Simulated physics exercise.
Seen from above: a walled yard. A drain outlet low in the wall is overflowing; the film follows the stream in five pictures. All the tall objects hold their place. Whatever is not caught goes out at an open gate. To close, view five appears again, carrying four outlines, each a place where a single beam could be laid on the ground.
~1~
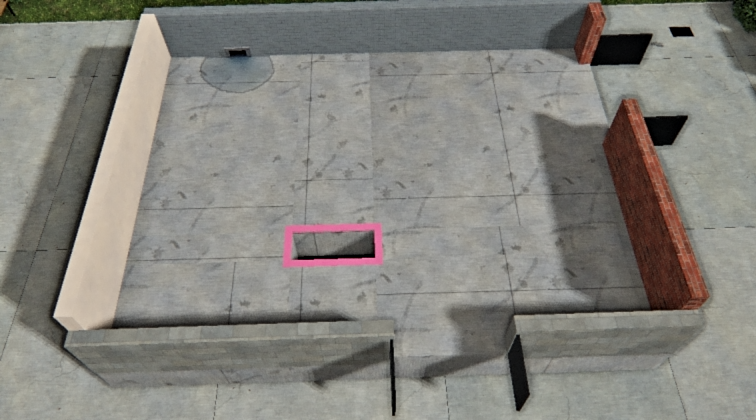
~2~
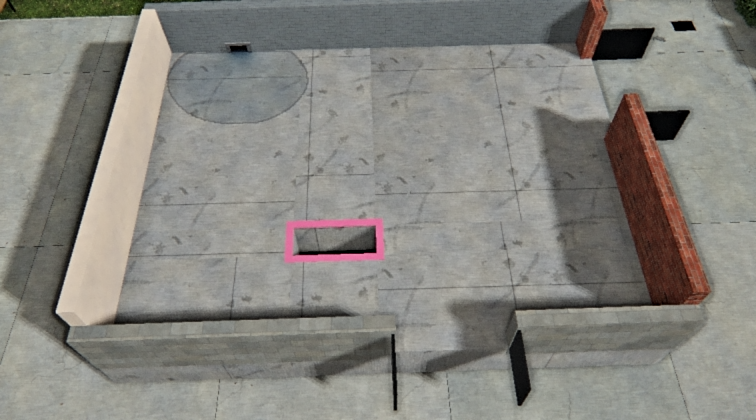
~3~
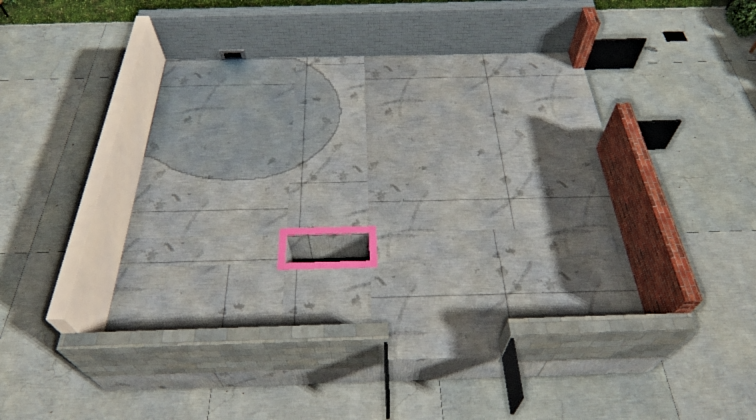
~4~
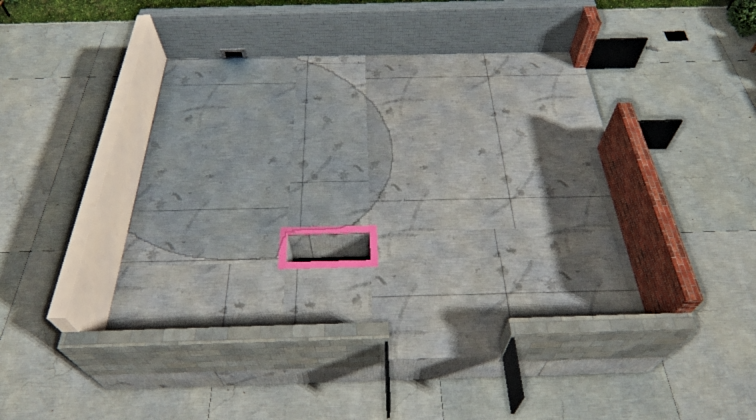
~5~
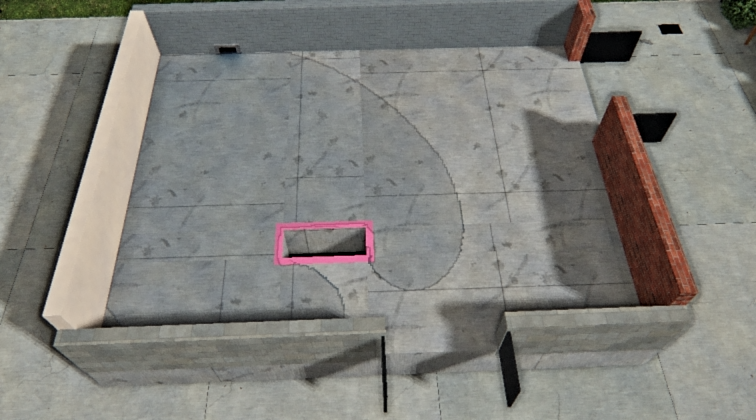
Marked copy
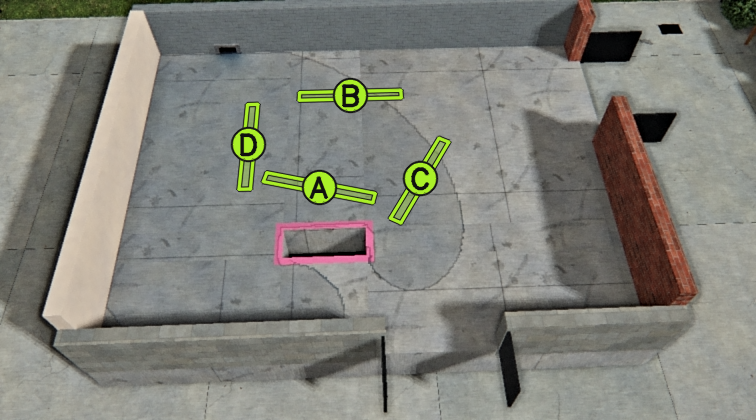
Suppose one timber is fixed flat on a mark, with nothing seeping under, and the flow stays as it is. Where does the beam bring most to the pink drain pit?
Spot C does it best.
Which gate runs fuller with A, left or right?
More leaves on the left.
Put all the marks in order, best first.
C, B, D, A.
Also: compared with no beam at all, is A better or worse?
Worse.
In lime, A from (265, 177) to (374, 198); B from (299, 96) to (401, 93); C from (395, 220) to (443, 140); D from (244, 189) to (252, 104).
Choosing A, about 13 % of the stream goes into the pink drain pit, about 80 % out by the gates.
Choosing B, about 35 % of the stream goes into the pink drain pit, about 55 % out by the gates.
Choosing C, about 46 % of the stream goes into the pink drain pit, about 42 % out by the gates.
Choosing D, about 20 % of the stream goes into the pink drain pit, about 69 % out by the gates.
